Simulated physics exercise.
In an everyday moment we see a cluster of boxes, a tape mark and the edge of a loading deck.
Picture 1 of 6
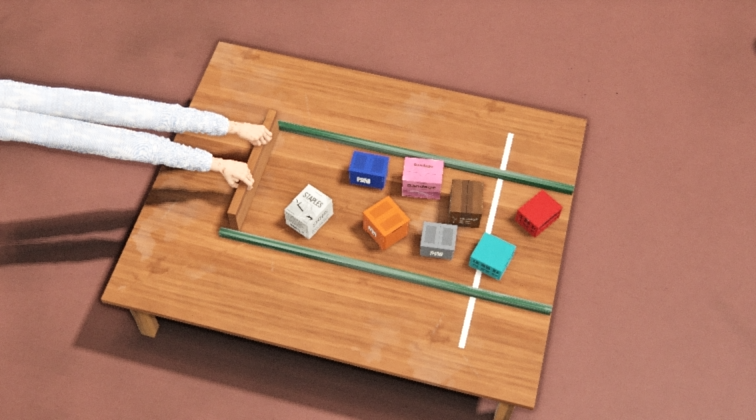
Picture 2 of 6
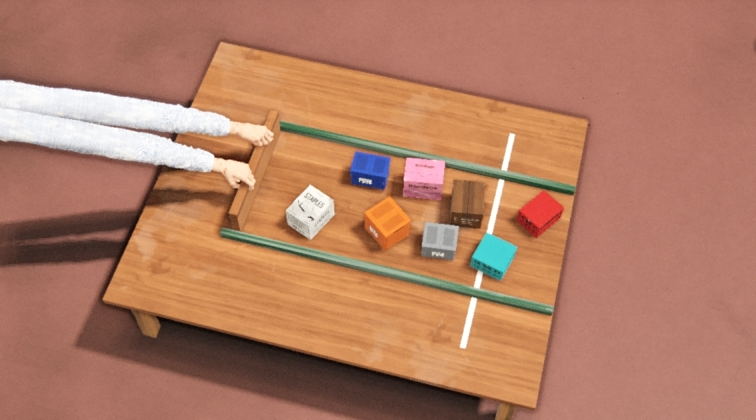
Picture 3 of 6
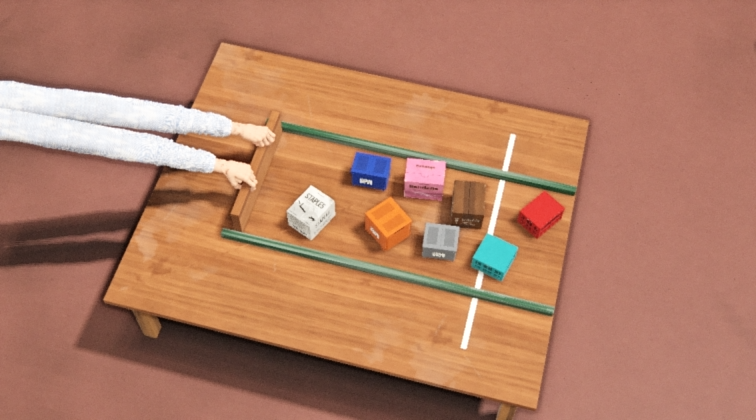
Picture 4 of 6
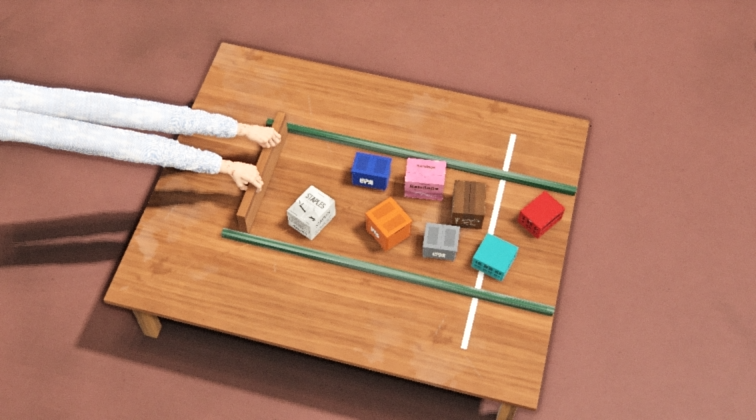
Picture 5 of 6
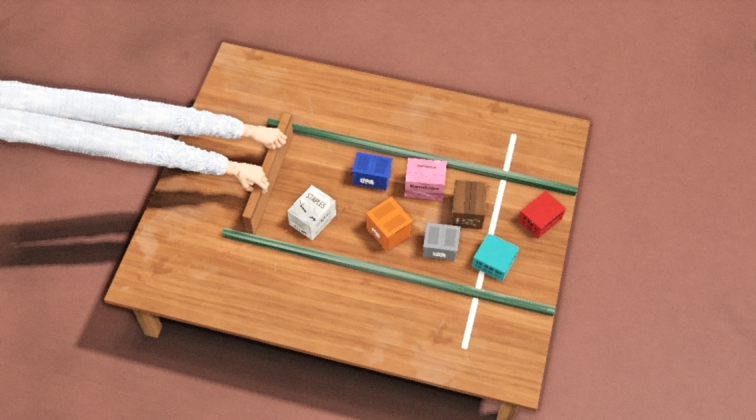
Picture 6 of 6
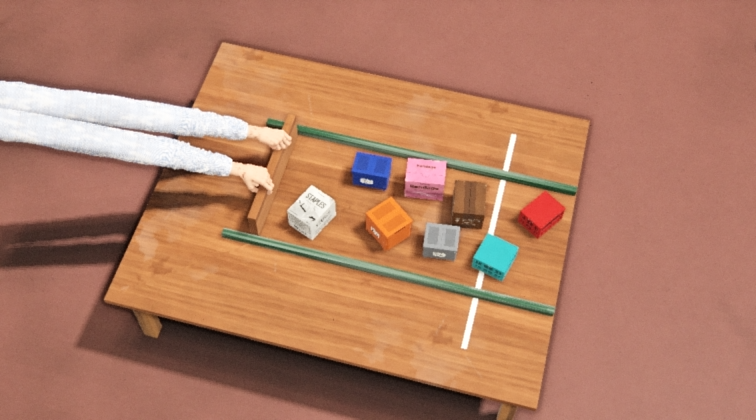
Two hands slide a wooden plank slightly right toward colored boxes that stay still.
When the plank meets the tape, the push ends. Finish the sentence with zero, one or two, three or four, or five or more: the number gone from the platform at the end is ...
The number gone from the platform at the end is three or four.
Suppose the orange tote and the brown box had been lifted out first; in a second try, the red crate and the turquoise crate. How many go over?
Going first to second: 2 and 2.
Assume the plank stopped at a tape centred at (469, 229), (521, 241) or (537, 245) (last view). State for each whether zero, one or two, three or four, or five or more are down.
Taking the places in the order asked: 1 or 2, then 5 or more, then more than four.
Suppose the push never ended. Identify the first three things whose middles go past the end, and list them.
Listed earliest first: Red crate, turquoise crate, brown box.
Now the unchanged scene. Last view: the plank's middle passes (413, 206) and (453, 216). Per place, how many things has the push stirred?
8 and 8.
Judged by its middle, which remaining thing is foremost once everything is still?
That would be the pink box.
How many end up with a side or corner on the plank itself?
The count in contact is 2.
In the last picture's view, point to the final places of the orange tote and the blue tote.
Reading them off: First (537, 248); then (516, 204).
Soon after, none off yet; red crate at rest near (542, 215); turquoise crate at rest near (495, 257); brown box at rest near (469, 205).
Then, none off yet; red crate at rest near (542, 215); turquoise crate moved a little near (503, 260); brown box moved a little near (488, 212).
Further on, none off yet; red crate moved about its own width near (577, 222); turquoise crate moved well along near (559, 274); brown box moved well along near (539, 229).
By the end, the number that fall off is three or four; fallen, grey tote, brown box, turquoise crate and red crate.
